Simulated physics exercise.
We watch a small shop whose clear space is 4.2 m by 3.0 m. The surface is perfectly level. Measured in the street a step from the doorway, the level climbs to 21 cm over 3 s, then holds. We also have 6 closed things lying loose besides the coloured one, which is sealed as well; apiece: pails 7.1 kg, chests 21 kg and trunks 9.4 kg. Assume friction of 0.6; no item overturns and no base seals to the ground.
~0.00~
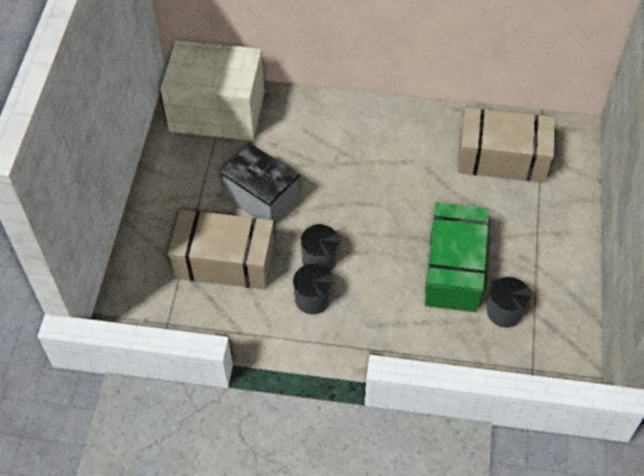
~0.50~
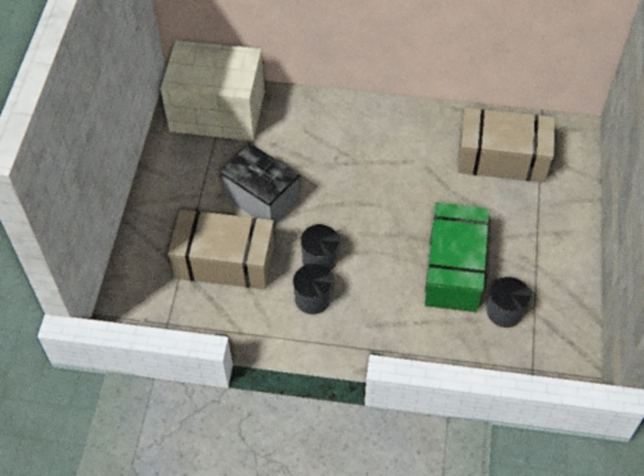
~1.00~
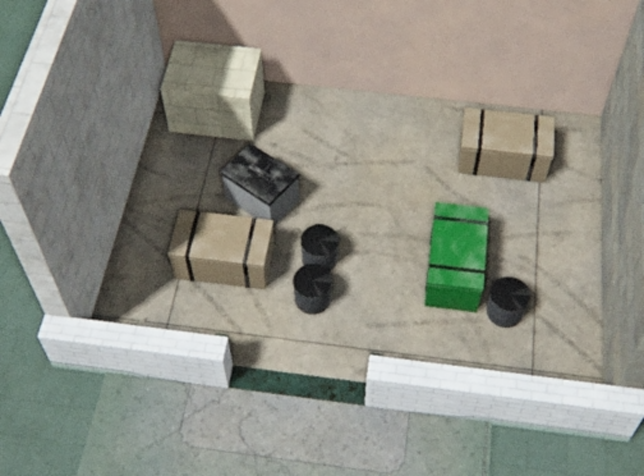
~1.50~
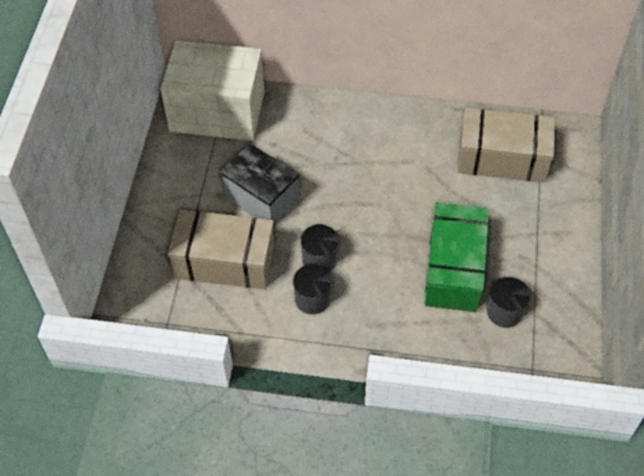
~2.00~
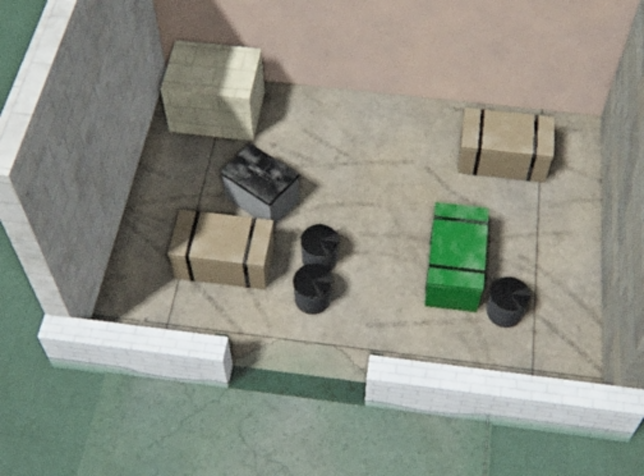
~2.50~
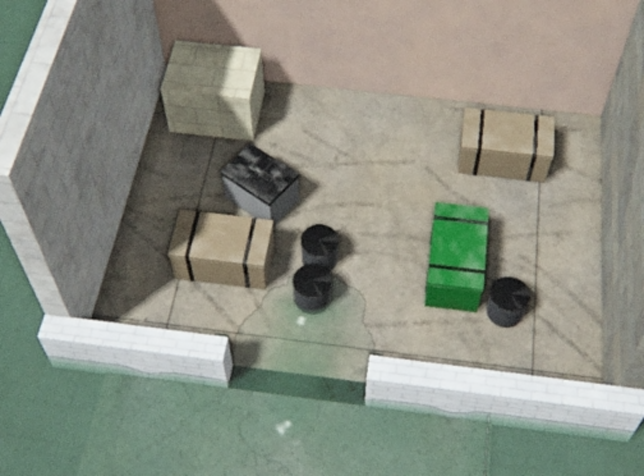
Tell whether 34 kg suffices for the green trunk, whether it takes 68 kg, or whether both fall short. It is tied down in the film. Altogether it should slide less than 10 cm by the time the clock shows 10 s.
34 kg suffices.
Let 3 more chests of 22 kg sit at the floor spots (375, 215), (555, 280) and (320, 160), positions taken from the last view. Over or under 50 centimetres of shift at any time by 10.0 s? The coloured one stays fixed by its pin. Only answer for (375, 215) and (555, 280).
Above the mark, then below the mark.
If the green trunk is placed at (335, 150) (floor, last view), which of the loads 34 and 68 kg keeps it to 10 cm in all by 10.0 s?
So heavier weight required.
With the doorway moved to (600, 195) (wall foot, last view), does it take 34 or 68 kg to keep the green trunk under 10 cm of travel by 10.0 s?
I'd say the lighter one will work.
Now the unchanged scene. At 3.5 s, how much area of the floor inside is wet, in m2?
The covered patch comes to about 3.5 m2.
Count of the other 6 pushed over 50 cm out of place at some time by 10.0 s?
It works out to 5.
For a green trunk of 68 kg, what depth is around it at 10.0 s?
About 7 cm.
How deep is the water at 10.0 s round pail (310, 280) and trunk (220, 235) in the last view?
Roughly 11 and 13 cm.
After 3.5 s the green trunk would be 0 cm from its start with 34 kg and 0 cm from its start with 68 kg; 3 cm of water round it then.
After 4.5 s the green trunk would be 0 cm from its start with 34 kg and 0 cm from its start with 68 kg; 5 cm of water round it then.
After 7.0 s the green trunk would be 0 cm from its start with 34 kg and 0 cm from its start with 68 kg; 4 cm of water round it then.
After 10.0 s the green trunk would be 1 cm from its start with 34 kg and 0 cm from its start with 68 kg; 7 cm of water round it then.
